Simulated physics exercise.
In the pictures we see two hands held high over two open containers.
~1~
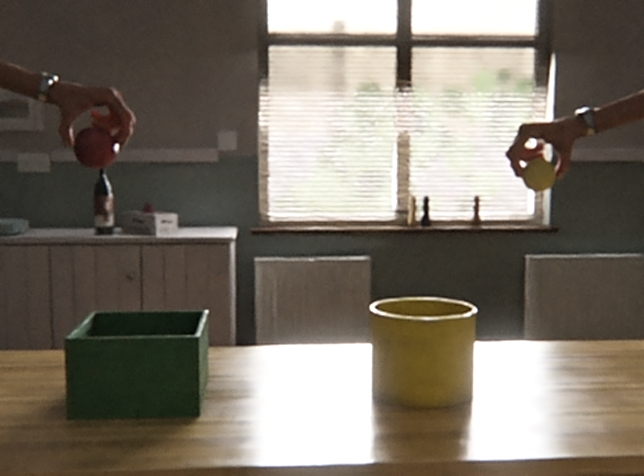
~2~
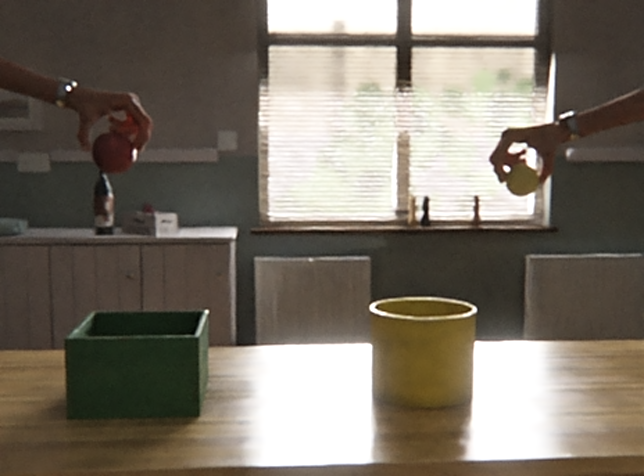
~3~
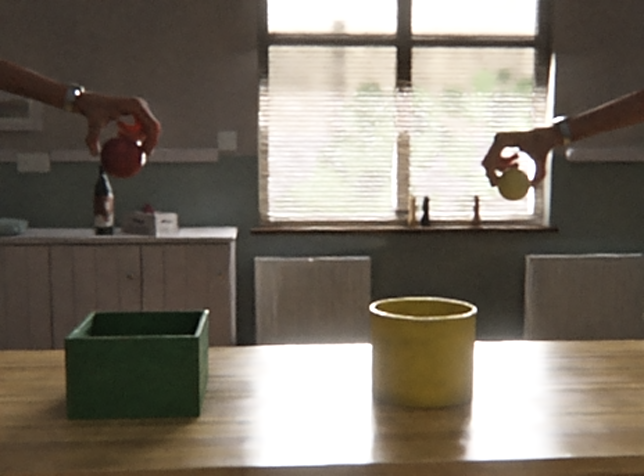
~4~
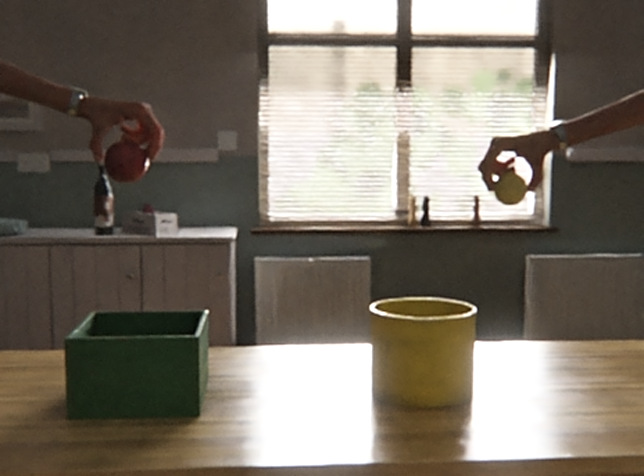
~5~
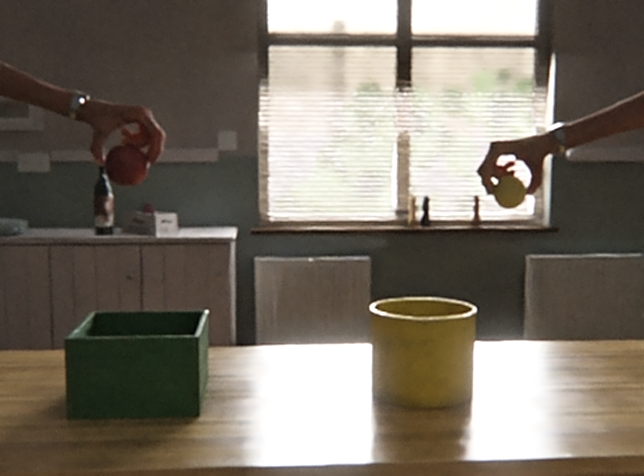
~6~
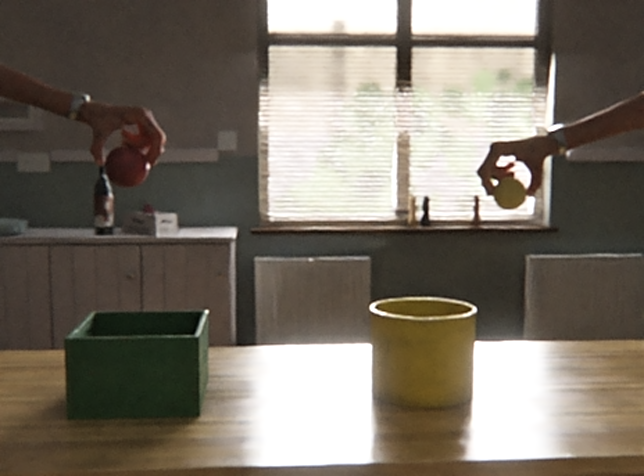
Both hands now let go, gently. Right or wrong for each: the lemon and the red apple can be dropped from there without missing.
Judged: Lemon: Wrong; red apple: Right.
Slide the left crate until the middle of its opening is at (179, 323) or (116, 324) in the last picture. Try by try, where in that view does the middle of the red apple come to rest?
About (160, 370), then about (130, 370).
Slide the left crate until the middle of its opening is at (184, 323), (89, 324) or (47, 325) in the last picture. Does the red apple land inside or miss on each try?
Lands in it, lands in it, falls outside.
Then, 0.22 s after the last picture, lemon falling near (507, 279); red apple falling near (129, 255).
At rest, the lemon ends up outside, near (505, 374); the red apple drops into the container, near (132, 374).
